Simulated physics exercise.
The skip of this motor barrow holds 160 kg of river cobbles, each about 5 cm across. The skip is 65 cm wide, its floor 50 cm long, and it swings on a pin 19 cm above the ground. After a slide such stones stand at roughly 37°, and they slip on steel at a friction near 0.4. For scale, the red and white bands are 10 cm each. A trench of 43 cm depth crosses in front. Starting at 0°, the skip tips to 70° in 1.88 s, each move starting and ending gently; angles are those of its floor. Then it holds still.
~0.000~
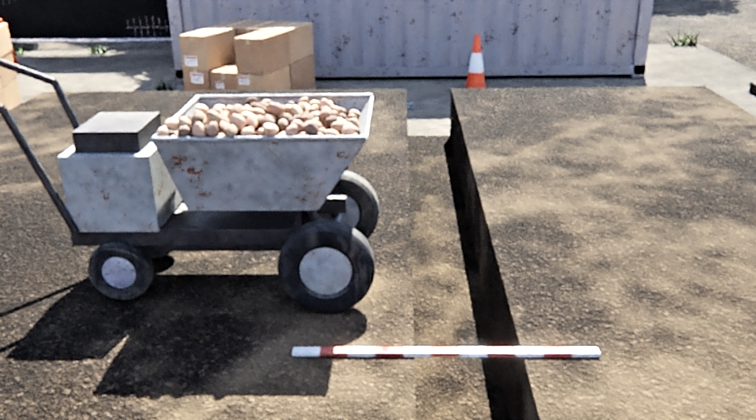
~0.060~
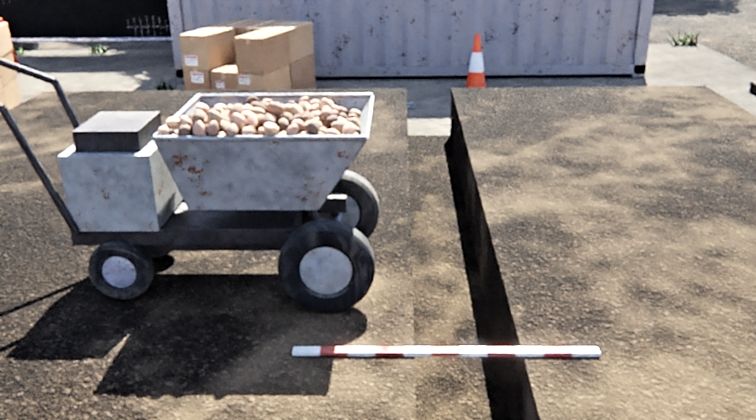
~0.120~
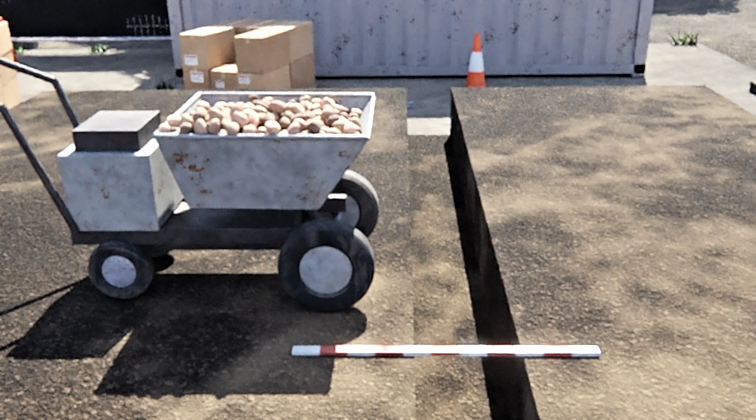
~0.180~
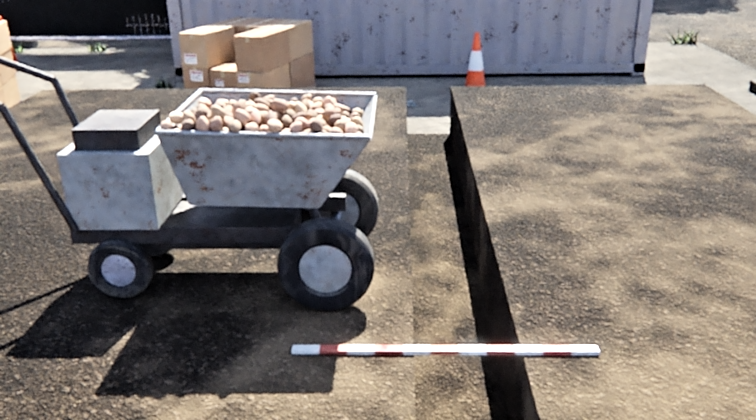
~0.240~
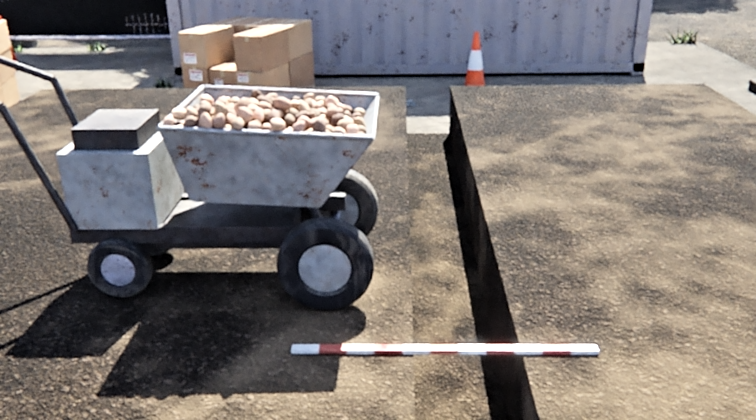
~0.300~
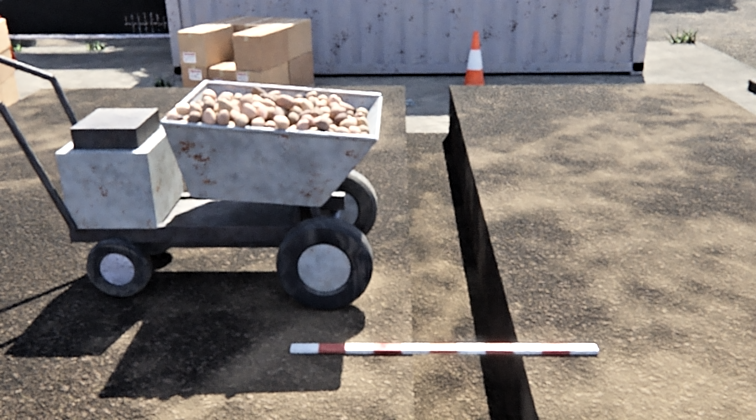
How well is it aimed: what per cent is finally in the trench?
About 65 per cent.
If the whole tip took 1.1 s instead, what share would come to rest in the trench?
Then about 60 per cent.
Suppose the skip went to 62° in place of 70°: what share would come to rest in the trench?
Then about 45 per cent.
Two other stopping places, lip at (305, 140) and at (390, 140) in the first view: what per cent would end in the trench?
About 100 and 45 per cent.
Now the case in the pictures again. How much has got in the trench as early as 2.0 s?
Some 20 per cent.
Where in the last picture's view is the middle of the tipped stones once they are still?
Near (483, 329).
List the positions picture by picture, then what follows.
In the first frame, the skip is at 0°, its lip at (366, 138); the top of the load is at (258, 110).
In the second frame, the skip is at 0°, its lip at (367, 138); the top of the load is at (258, 109); the stones move at 0.1 m/s on average.
In the third frame, the skip is at 1°, its lip at (368, 138); the top of the load is at (260, 108); the stones move at 0.1 m/s on average.
In the fourth frame, the skip is at 2°, its lip at (370, 138); the top of the load is at (261, 106); the stones move at 0.2 m/s on average.
In the fifth frame, the skip is at 3°, its lip at (373, 138); the top of the load is at (264, 104); the stones move at 0.2 m/s on average.
In the sixth frame, the skip is at 5°, its lip at (377, 139); the top of the load is at (249, 100); the stones move at 0.3 m/s on average.
After 1.4 s the floor is at 59°; 97 % in the skip, 3 % in the trench; the foremost stones are at (487, 230).
After 2.0 s the floor is at 70°; 56 % in the skip, 19 % in the trench, 25 % past the trench; the foremost stones are at (623, 265).
After 2.3 s the floor is at 70°; 35 % in the skip, 30 % in the trench, 36 % past the trench; the foremost stones are at (691, 270).
After 4.3 s the floor is at 70°; 0 % in the skip, 65 % in the trench, 35 % past the trench; the foremost stones are at (717, 270).
